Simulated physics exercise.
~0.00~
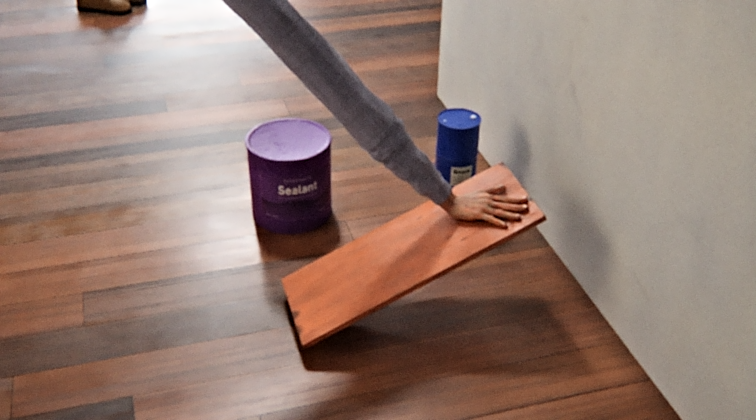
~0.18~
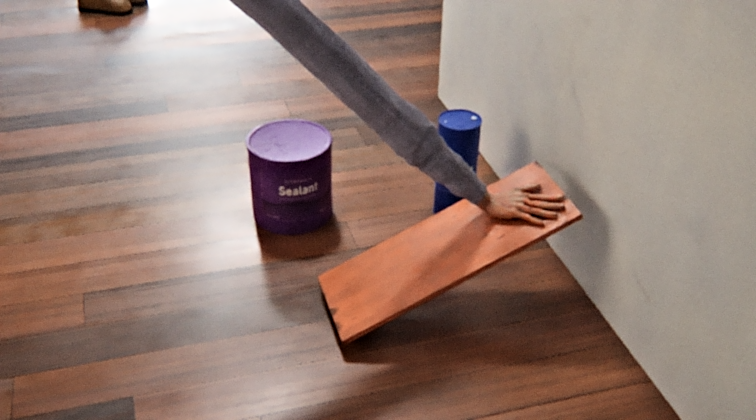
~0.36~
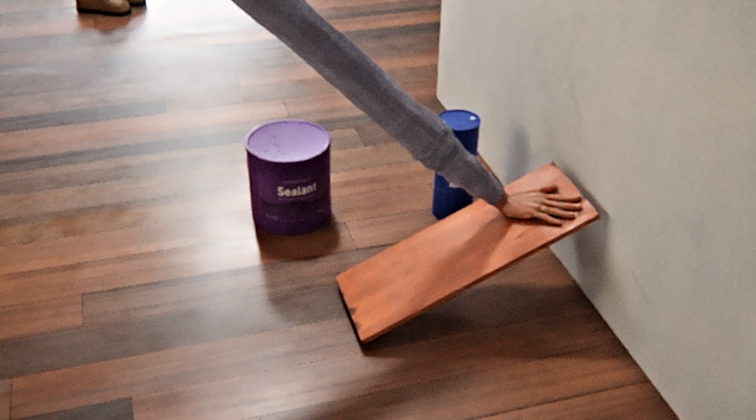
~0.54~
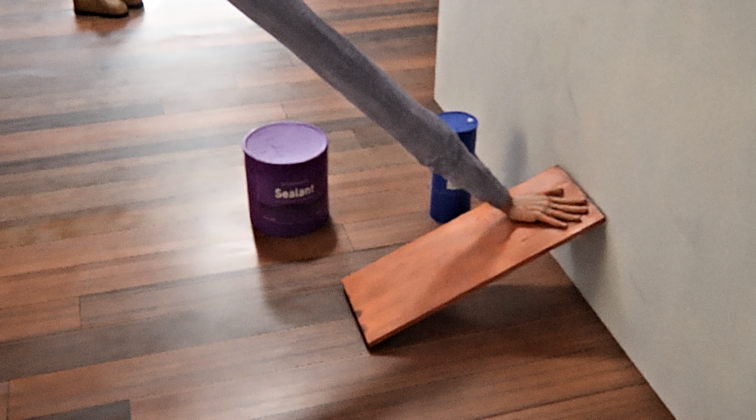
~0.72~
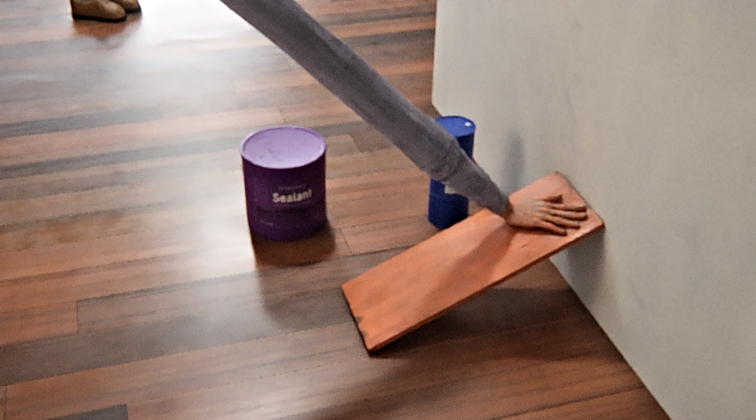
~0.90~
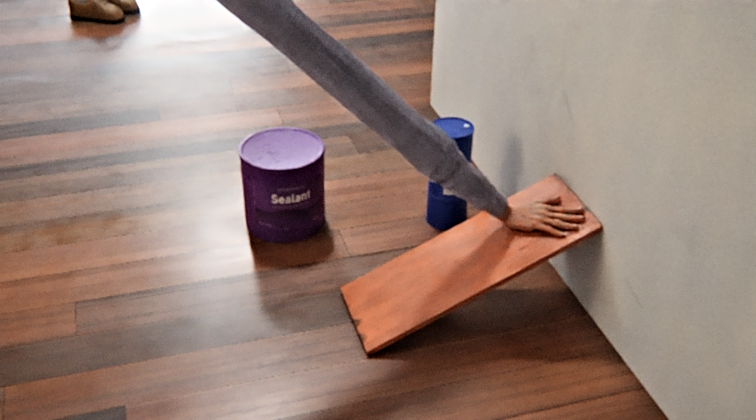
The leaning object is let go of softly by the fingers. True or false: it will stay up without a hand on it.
False.
After 1.20 s, orange board leaning 7° more than when let go near (460, 274).
After 1.30 s, orange board leaning 20° more than when let go near (453, 296).
After 1.40 s, orange board leaning 23° more than when let go near (453, 298).
After 1.50 s, orange board leaning 24° more than when let go near (452, 302).
In the end (2.2 s), moved from the start, orange board; the other 2 unmoved. At the end, from the last picture's camera, orange board near (452, 303). The board gives way.
